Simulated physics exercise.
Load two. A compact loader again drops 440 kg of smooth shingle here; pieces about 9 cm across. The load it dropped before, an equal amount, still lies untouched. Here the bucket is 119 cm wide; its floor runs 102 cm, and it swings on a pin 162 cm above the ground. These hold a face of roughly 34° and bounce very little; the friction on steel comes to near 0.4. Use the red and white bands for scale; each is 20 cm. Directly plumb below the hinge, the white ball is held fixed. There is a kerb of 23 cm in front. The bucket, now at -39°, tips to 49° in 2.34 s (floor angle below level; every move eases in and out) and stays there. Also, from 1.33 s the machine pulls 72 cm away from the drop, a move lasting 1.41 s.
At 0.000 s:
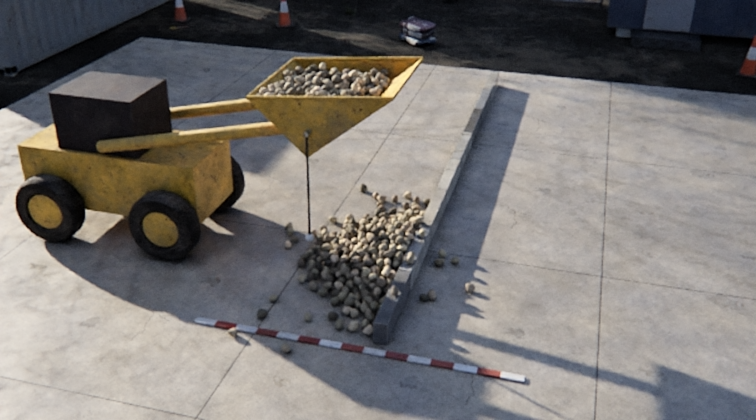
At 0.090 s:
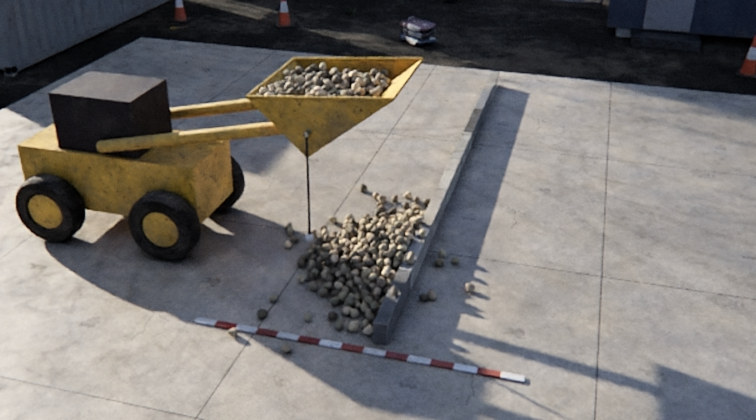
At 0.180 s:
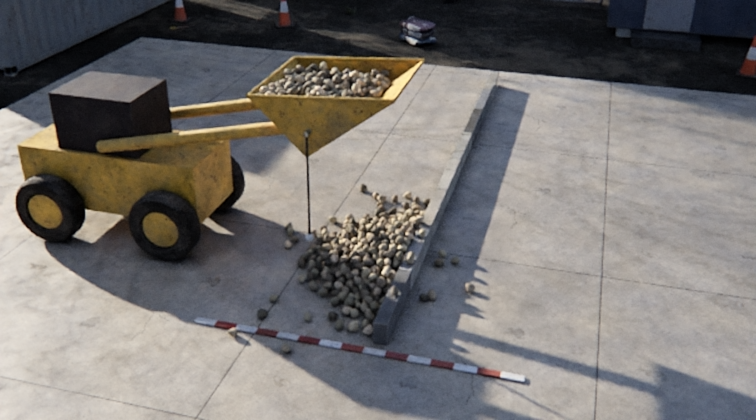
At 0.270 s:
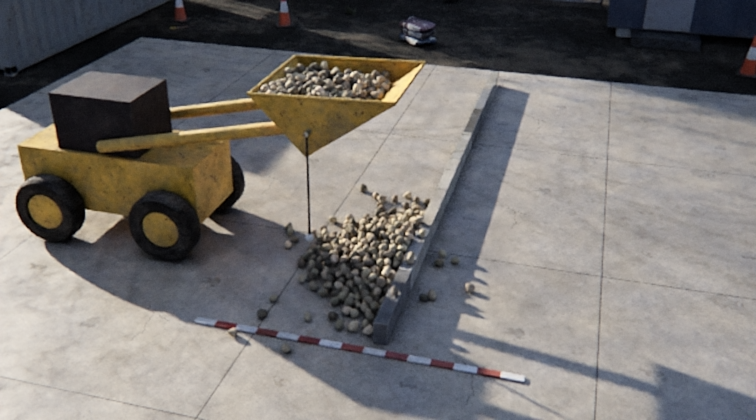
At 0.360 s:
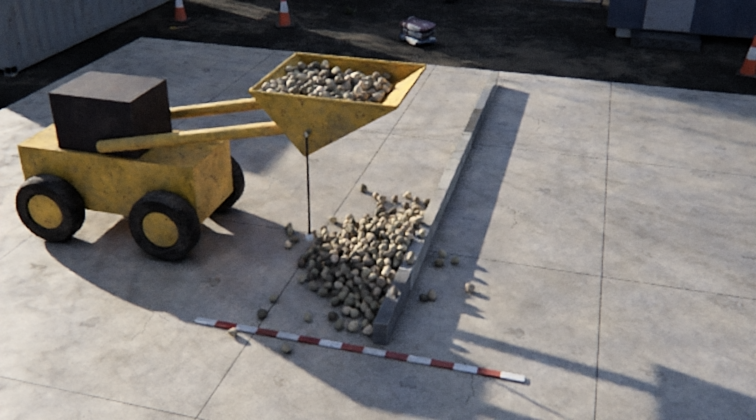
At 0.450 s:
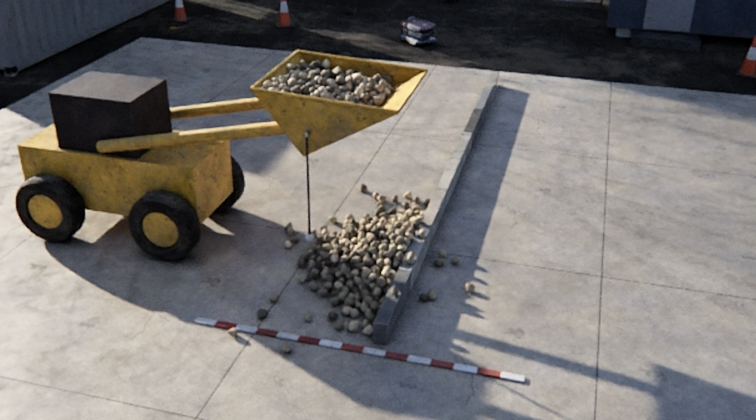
The clip shows a yellow loader holding a raised bucket of rounded stones beside a stone pile against a low kerb; the bucket slowly tilts a little, its right edge lowering slightly, while the pile and machine body stay still.
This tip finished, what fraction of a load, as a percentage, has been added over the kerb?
About 23 per cent of a load.
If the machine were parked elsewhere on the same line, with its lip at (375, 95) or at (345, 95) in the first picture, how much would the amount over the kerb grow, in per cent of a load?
About 10 per cent from the first spot and 0 per cent from the second.
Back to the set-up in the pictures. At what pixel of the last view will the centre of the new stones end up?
In the last view, about pixel (381, 250).
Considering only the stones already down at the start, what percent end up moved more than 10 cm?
About 25 %.
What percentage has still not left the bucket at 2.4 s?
Still inside: Some 0 %.
After 1.8 s the floor is at 35°; in per cent of one load, 73 in the bucket, 125 on this side of the kerb, 2 over the kerb; the foremost stones are at (439, 265).
After 2.4 s the floor is at 49°; in per cent of one load, 0 in the bucket, 177 on this side of the kerb, 22 over the kerb; the foremost stones are at (518, 276).
After 3.2 s the floor is at 49°; in per cent of one load, 0 in the bucket, 175 on this side of the kerb, 24 over the kerb; the foremost stones are at (581, 298).
After 6.0 s the floor is at 49°; in per cent of one load, 0 in the bucket, 175 on this side of the kerb, 24 over the kerb; the foremost stones are at (584, 299). Net gain over the kerb, 23.
